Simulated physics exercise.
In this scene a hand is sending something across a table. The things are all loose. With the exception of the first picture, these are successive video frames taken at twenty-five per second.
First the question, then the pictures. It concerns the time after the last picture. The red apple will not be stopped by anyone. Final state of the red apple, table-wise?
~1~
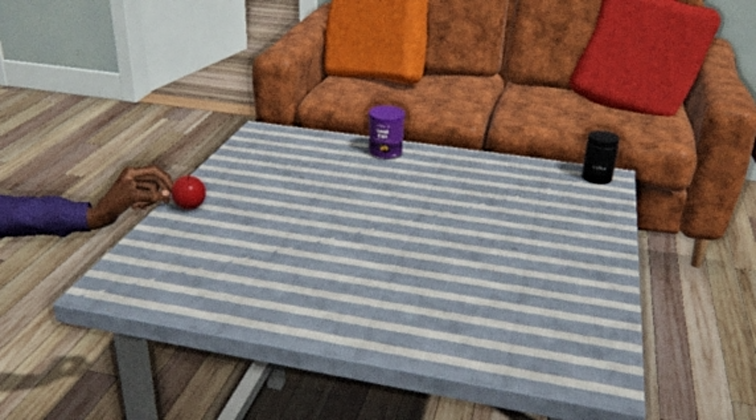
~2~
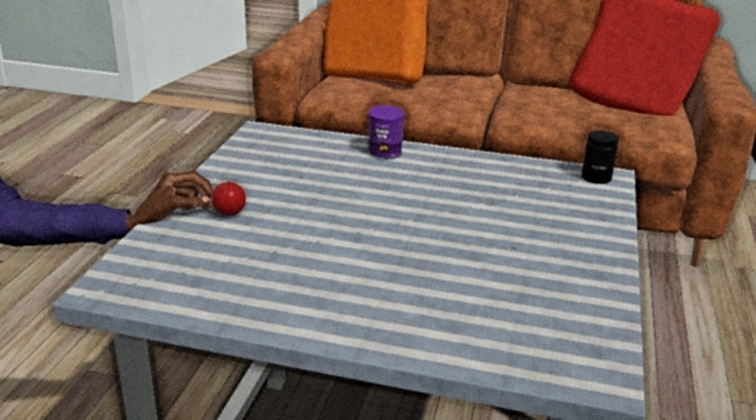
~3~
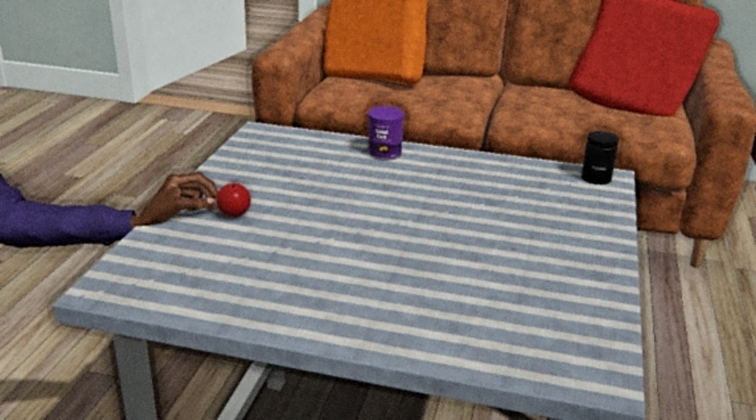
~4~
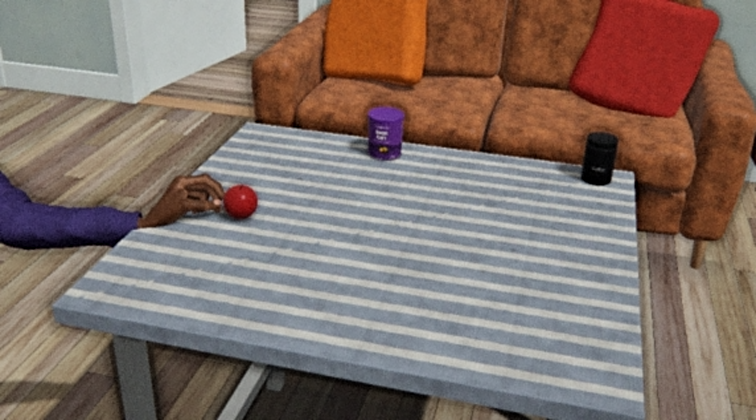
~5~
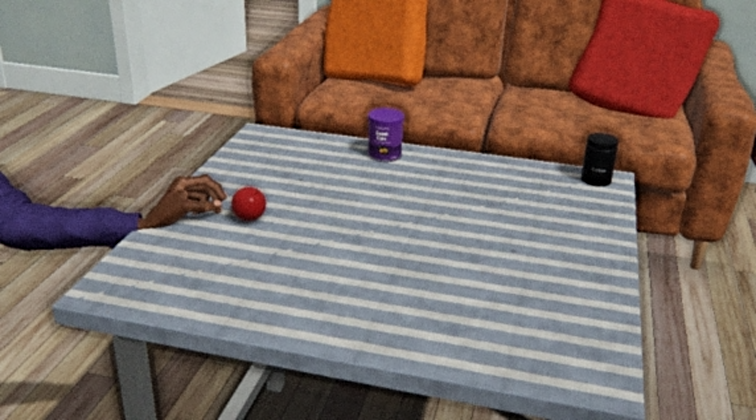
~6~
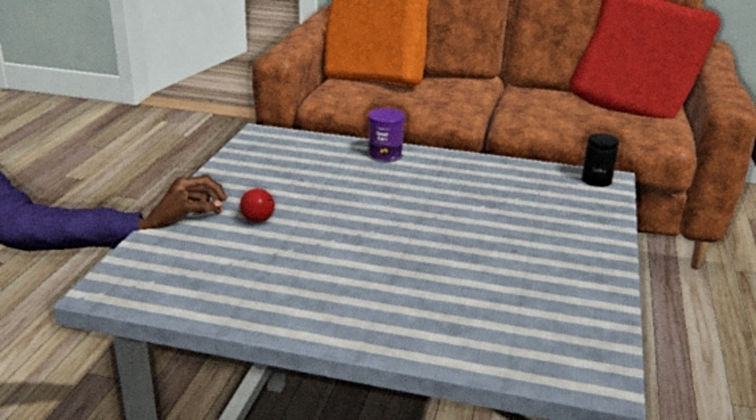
It never passes the edge.
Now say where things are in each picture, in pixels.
The first frame shows under the hand; red apple (189, 193).
The second frame shows under the hand; red apple (229, 199).
The third frame shows under the hand; red apple (234, 200).
The fourth frame shows red apple (241, 202).
The fifth frame shows red apple (249, 204) moved a little.
The sixth frame shows red apple (258, 206) moved a little.
Then, 0.30 s later than the last frame, red apple moved well along near (309, 214).
Then, 0.60 s later than the last frame, red apple moved well along near (348, 220).
When it is over, moved from the start, red apple. End places, in pixels of the last picture, red apple near (383, 225).
